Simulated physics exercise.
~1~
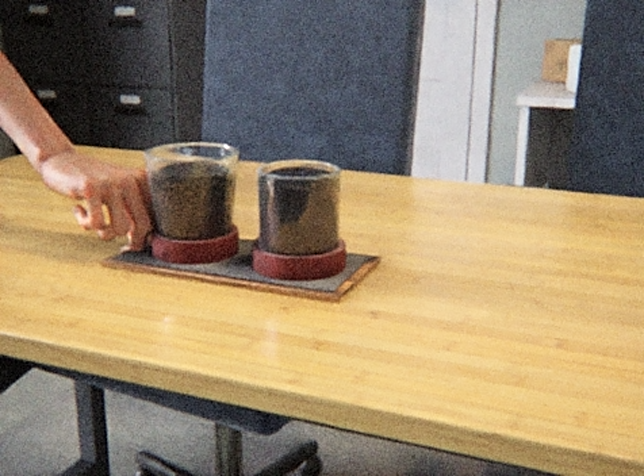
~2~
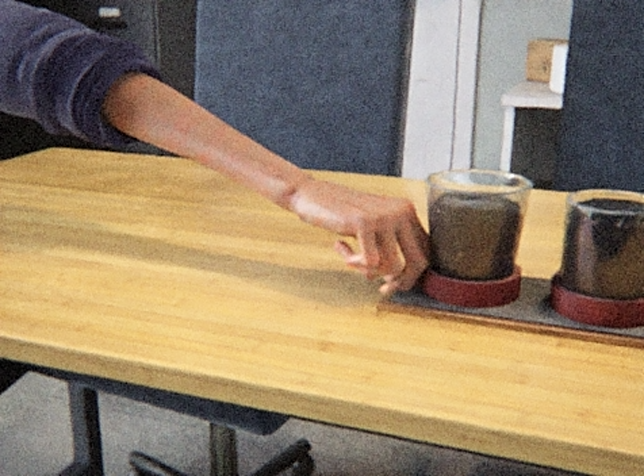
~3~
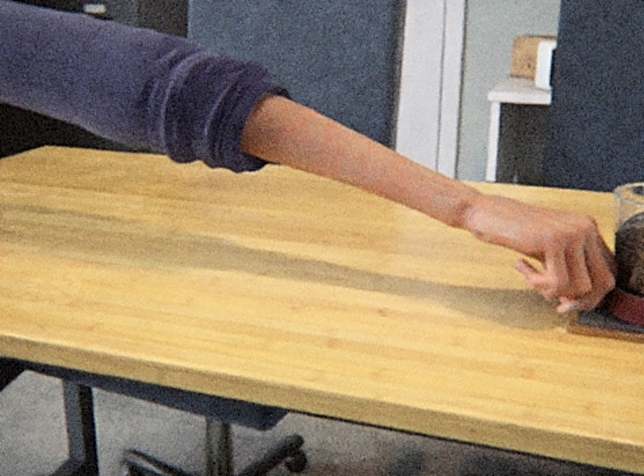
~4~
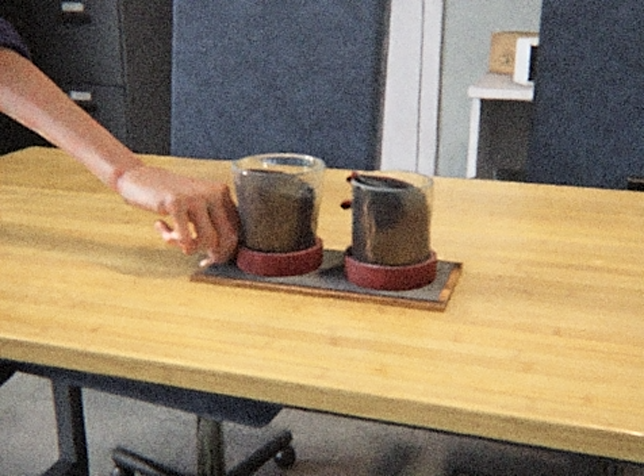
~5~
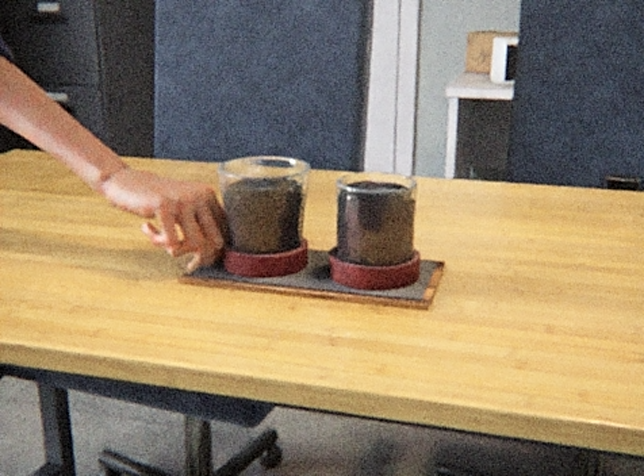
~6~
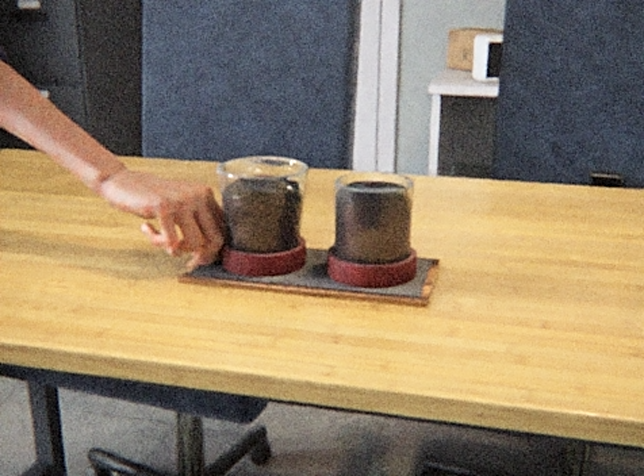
On a pale wooden table in an office, two clear vessels of dark liquid sit side by side in red holders on a flat tray. A hand at the tray's left end pushes it swiftly to the right, the arm stretching across the tabletop until the right vessel passes out of view. The hand then sharply draws the tray back to the left, and the liquid in the right vessel surges up, with dark drops escaping at its rim. The tray slows and stops, both vessels still upright, the hand resting beside them.
